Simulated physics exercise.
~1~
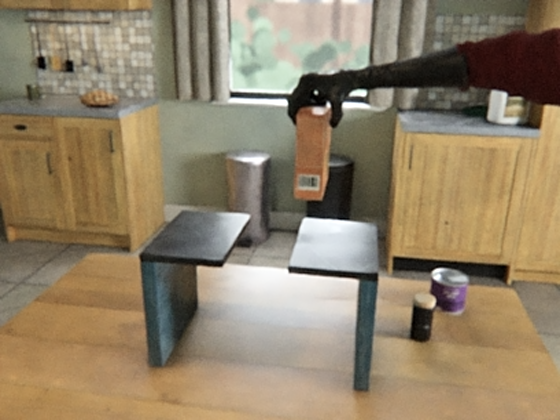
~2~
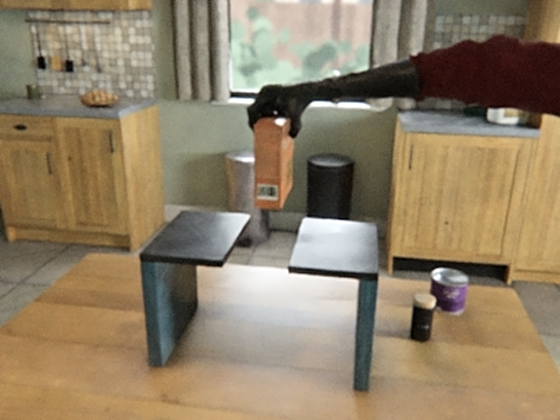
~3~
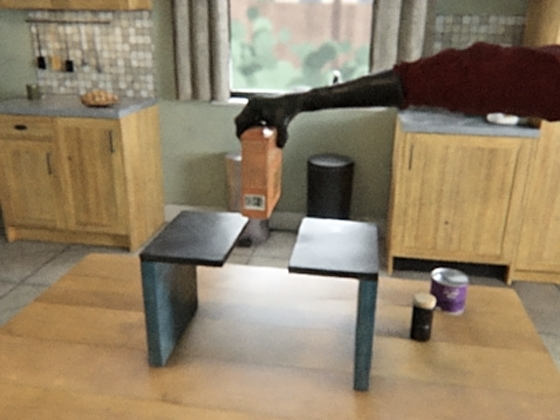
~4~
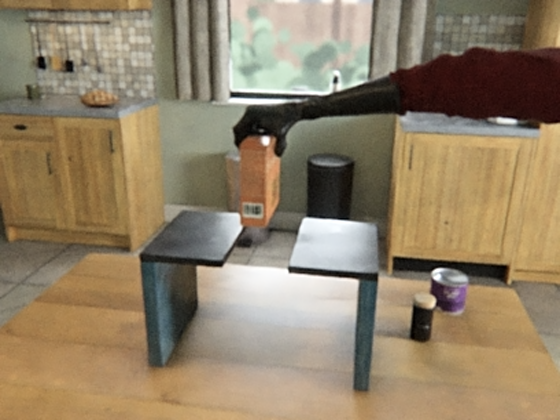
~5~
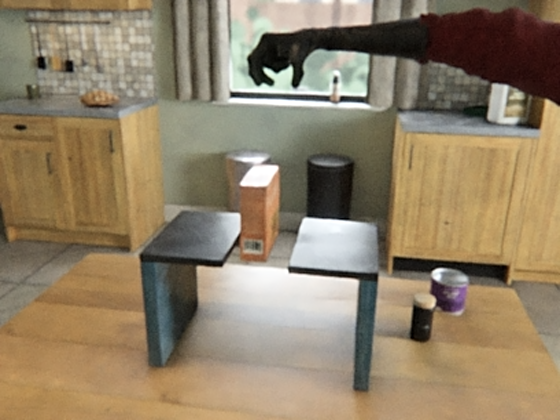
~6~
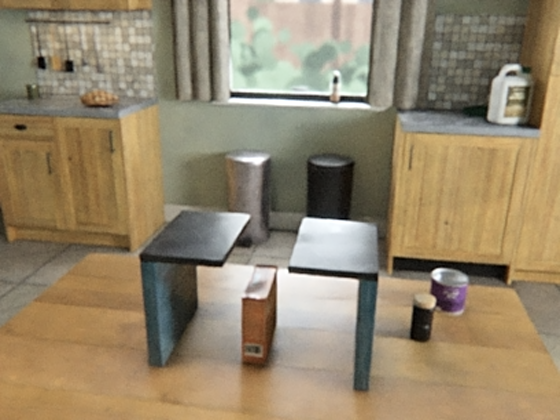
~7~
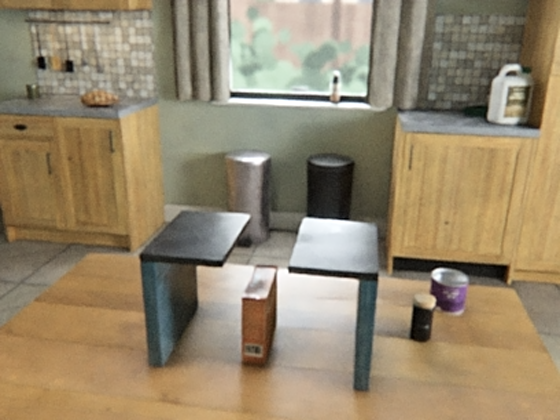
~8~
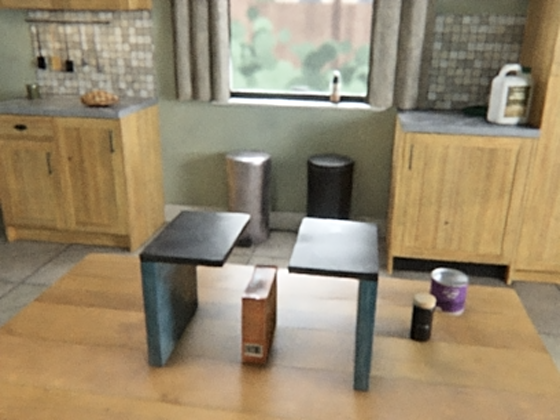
A dark hand and arm in a red sleeve reach in from the right, holding an orange packet upright above a wooden table in a kitchen, seen from the front and slightly above. On the table stand two black-topped ledges on blue supports with a gap between them, and a black shaker and a purple tin sit to the right. The hand carries the packet left and lowers it over the gap. The fingers let go and the arm draws back as the packet drops between the ledges. It lands on the table and stays upright there, while the shaker and tin remain in place.
